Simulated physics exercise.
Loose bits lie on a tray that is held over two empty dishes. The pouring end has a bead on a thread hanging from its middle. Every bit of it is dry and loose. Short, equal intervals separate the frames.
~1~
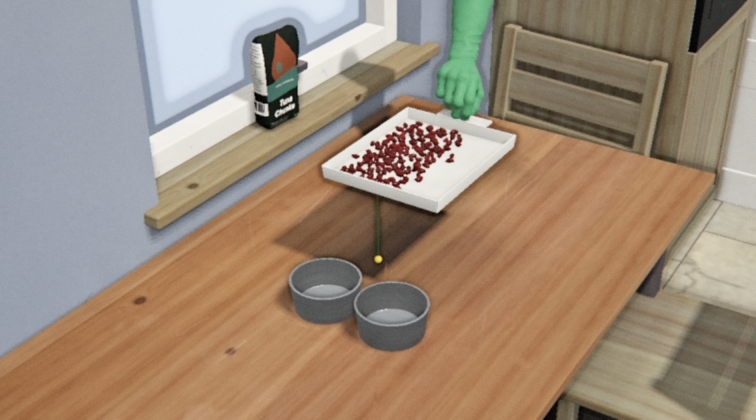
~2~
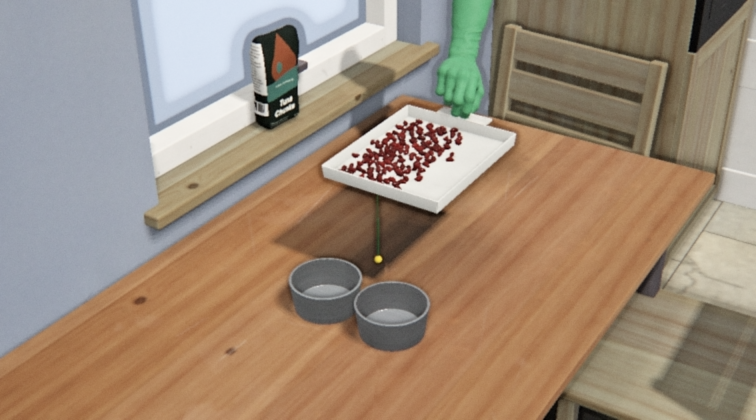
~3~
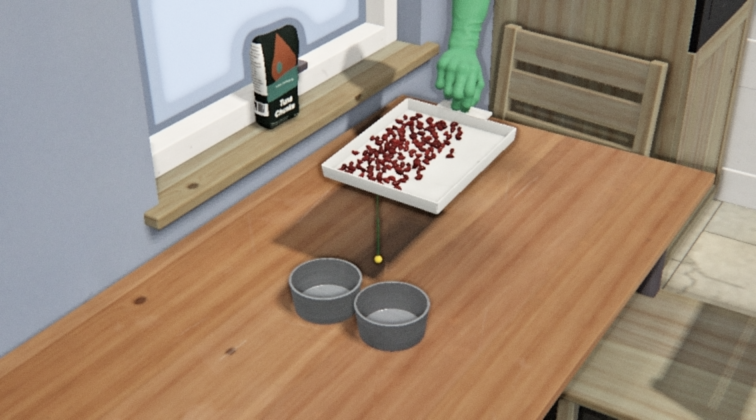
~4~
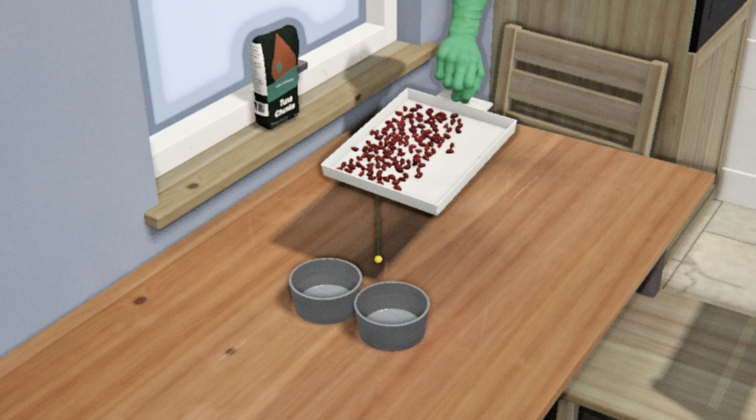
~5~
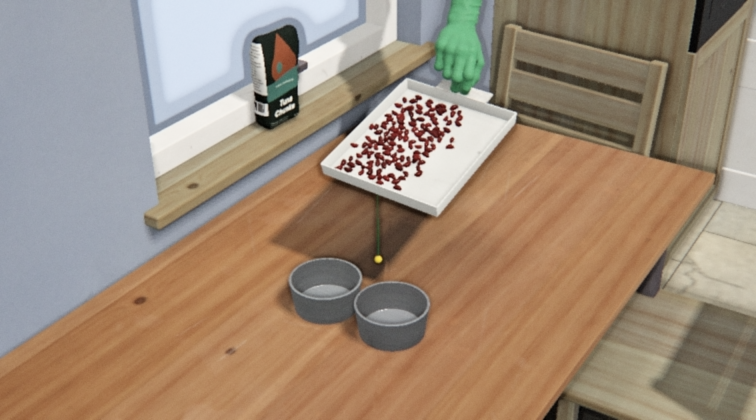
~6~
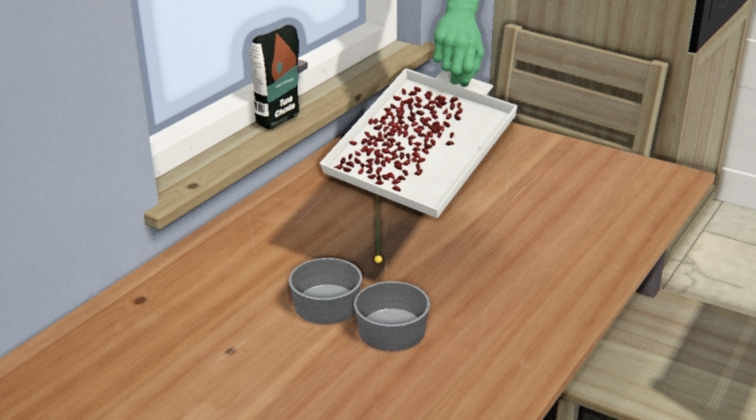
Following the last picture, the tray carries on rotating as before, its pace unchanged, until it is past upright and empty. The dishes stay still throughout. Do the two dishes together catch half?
The catch is going to exceed what is lost.
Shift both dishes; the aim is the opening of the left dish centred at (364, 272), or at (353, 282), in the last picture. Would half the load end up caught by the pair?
One: Over half. Two: More than half.
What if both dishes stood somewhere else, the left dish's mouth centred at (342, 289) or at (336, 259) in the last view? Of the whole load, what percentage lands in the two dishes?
About 50 per cent first, then about 50 per cent.
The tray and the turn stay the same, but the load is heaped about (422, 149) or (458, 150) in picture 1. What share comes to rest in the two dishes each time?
Close to 70 per cent, followed by close to 70 per cent.
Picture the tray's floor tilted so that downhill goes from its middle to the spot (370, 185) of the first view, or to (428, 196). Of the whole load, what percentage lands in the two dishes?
Near 70 % and, after that, 20 %.
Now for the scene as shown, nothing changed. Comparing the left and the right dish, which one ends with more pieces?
The one that comes out ahead is the rightward one.
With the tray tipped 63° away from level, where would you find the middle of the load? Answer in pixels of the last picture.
Somewhere about pixel (395, 173).
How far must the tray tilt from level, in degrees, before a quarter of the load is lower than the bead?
Angle: Approx. 110 degrees.
Soon, tray tipped steeply; nearly all on the tray; a stray few in the air.
A while on, tray tipped past a quarter turn; most on the tray; a small part in the right dish; a small part outside both; a small part in the air.
Towards the end, tray tipped past a quarter turn; about half in the right dish; a small part in the left dish; about a third outside both.
Finally, tray tipped past a quarter turn; about half in the right dish; a small part in the left dish; about a third outside both.
